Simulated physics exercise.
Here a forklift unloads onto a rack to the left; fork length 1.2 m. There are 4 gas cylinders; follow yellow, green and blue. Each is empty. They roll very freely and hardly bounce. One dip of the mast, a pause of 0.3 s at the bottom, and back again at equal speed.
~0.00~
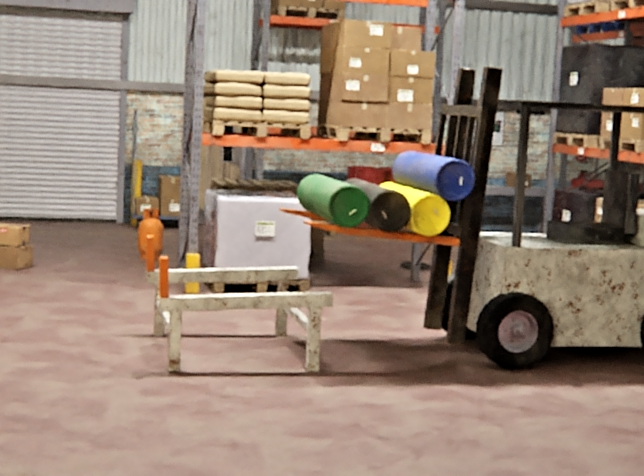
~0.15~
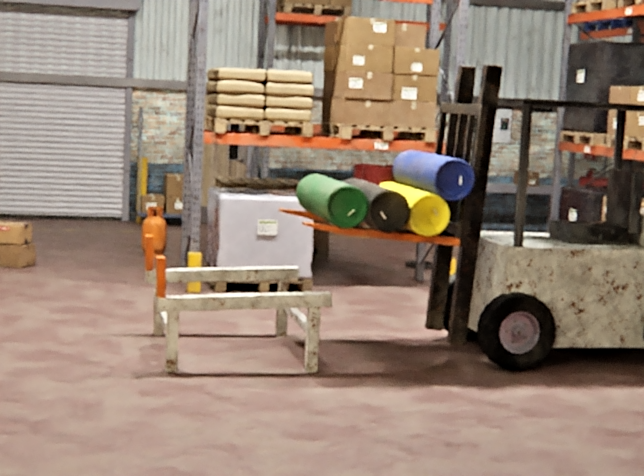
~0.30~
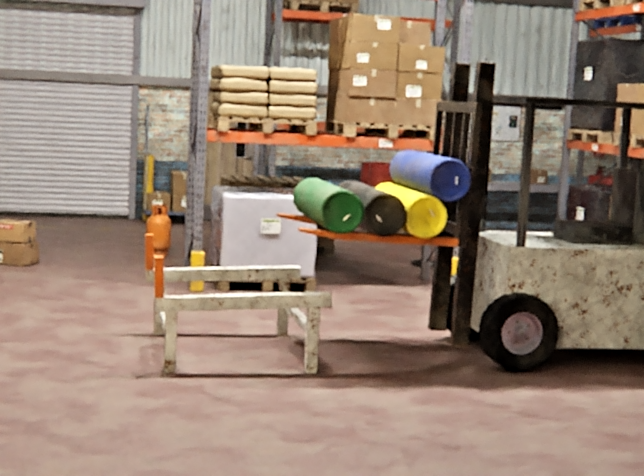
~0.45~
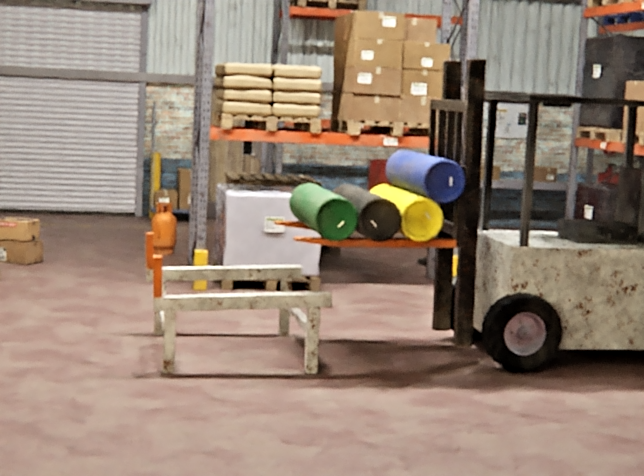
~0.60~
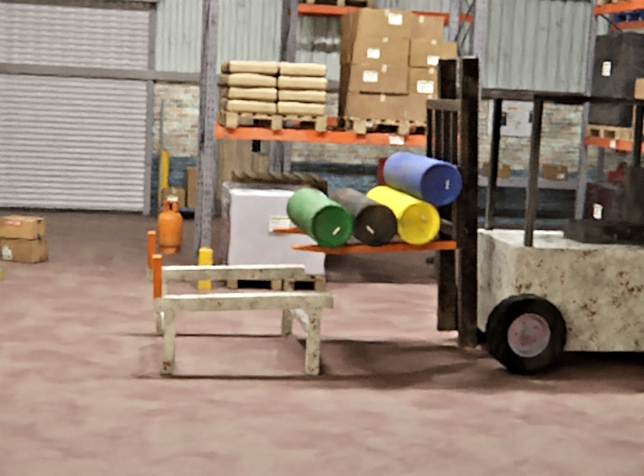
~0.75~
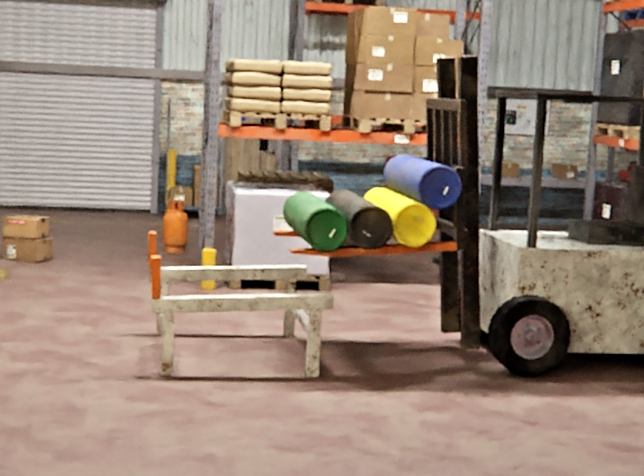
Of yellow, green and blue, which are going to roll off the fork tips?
Yellow stays on the forks. Green goes onto the rack. Blue remains on the forks.
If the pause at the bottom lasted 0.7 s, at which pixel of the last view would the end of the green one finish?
Near (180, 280).
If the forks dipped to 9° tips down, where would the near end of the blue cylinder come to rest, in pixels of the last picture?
Around (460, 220).
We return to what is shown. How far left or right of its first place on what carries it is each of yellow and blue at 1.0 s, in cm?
Yellow 10 left, blue 0 left.
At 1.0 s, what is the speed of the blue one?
Roughly 0.6 m/s.
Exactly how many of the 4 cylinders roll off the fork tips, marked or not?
In all, 2.
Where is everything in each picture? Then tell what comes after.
The first picture shows yellow (431, 216), green (349, 207), blue (455, 180); forks 4° tips up; 3 of the 4 lie directly on the forks.
The second picture shows yellow (430, 216), green (347, 207), blue (454, 180); forks 4° tips up.
The third picture shows yellow (427, 217), green (342, 212), blue (450, 180); forks 2° tips up.
The fourth picture shows yellow (423, 220), green (337, 219), blue (444, 182); forks 1° tips down.
The fifth picture shows yellow (419, 223), green (332, 226), blue (440, 184); forks 4° tips down.
The sixth picture shows yellow (415, 225), green (326, 230), blue (440, 188); forks 5° tips down.
Then, 1.0 s in, yellow is on the forks, 80 cm from the tips, rolling left; green is on the forks, 15 cm from the tips, rolling left; blue is up on others, 105 cm from the tips; 0 gone from the forks.
Then, 1.1 s in, yellow is on the forks, 75 cm from the tips, rolling left; green is on the forks, 10 cm from the tips, rolling left; blue is up on others, 105 cm from the tips, rolling right; 0 gone from the forks.
Then, 1.3 s in, yellow is on the forks, 65 cm from the tips, rolling left; green is on the forks, 5 cm from the tips, rolling left; blue is on the forks, 105 cm from the tips, rolling right; 0 gone from the forks.
Then, 1.5 s in, yellow is on the forks, 50 cm from the tips, rolling left; green is in the air, 95 cm from the rack's far end, rolling left; blue is on the forks, 105 cm from the tips, rolling right; 1 gone from the forks.
In the end (4.5 s), yellow is on the forks, 75 cm from the tips; green is on the rack, 20 cm from the rack's far end; blue is on the forks, 105 cm from the tips; 2 gone from the forks.
